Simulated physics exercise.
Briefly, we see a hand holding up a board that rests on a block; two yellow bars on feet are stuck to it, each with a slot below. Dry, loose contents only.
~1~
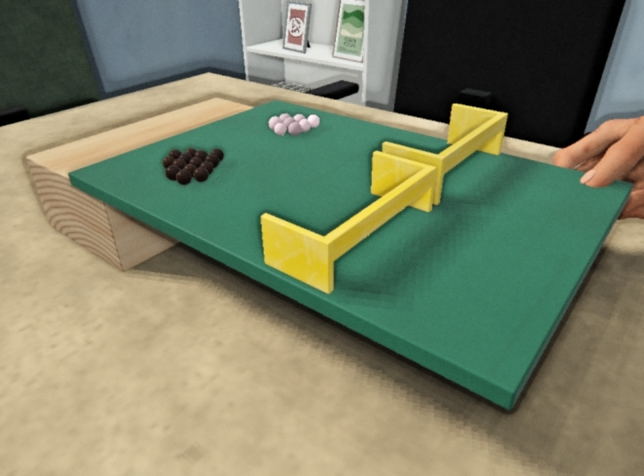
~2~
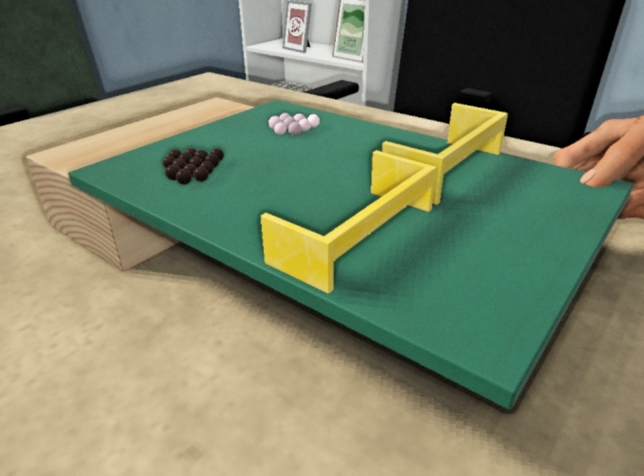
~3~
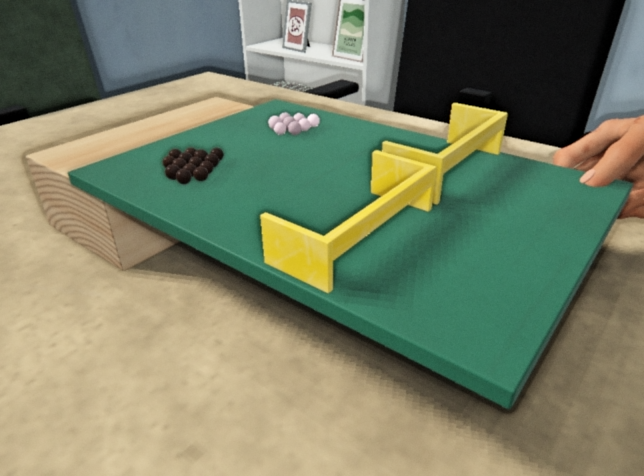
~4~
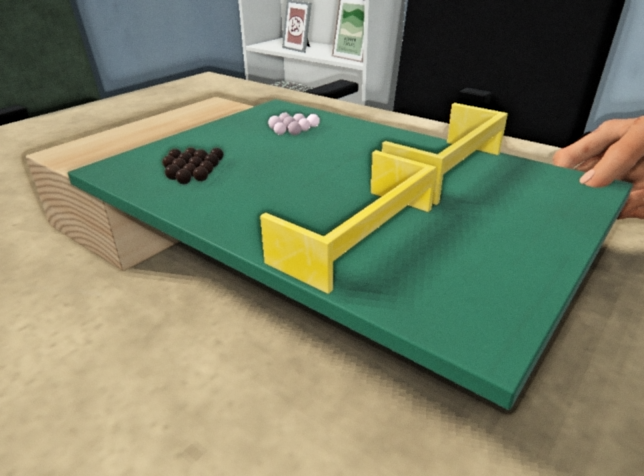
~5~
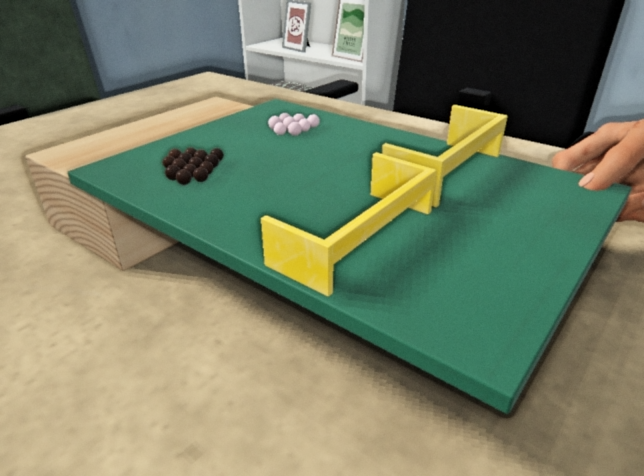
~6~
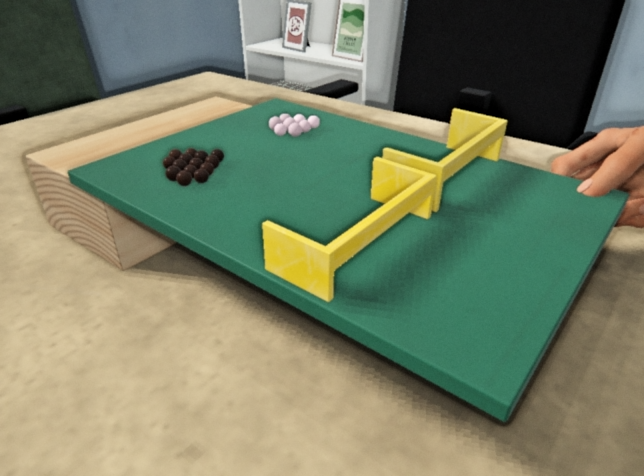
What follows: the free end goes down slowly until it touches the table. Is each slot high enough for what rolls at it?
Result: The nearer batch travels onward. The farther batch travels onward.
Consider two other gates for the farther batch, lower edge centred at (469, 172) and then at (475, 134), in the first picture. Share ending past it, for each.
First try 0 %, second try 100 %.
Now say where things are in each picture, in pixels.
The first frame shows held end of the board near (499, 377), level; block near (178, 170), about a quarter as high as the board is long; nearer batch near (196, 164), a few chocolate balls; farther batch near (290, 124), a few sugar pearls; nearer gate near (385, 209), its slot higher than a piece; farther gate near (474, 142), its slot higher than a piece.
The second frame shows held end of the board near (499, 377), level; farther batch near (290, 124).
The third frame shows held end of the board near (498, 376), level; nearer batch near (196, 163).
The fourth frame shows held end of the board near (498, 377), level; farther batch near (290, 123).
The fifth frame shows held end of the board near (497, 381), level; nearer batch near (196, 164).
The sixth frame shows held end of the board near (495, 389), down by 2°; block near (178, 169); nearer batch near (196, 165), not moving; farther batch near (290, 125), not moving; nearer gate near (385, 218); farther gate near (473, 149).
Then, 0.38 s on from there, board sloping at 11°; nearer batch on its way down; farther batch on its way down.
Then, 0.72 s on from there, board resting at 14°; nearer batch near a third past its gate; farther batch near a third past its gate.
Then, 1.00 s on from there, board resting at 14°; nearer batch the whole lot past its gate; farther batch the whole lot past its gate.
In the end, board resting at 14°; nearer batch the whole lot past its gate; farther batch the whole lot past its gate.
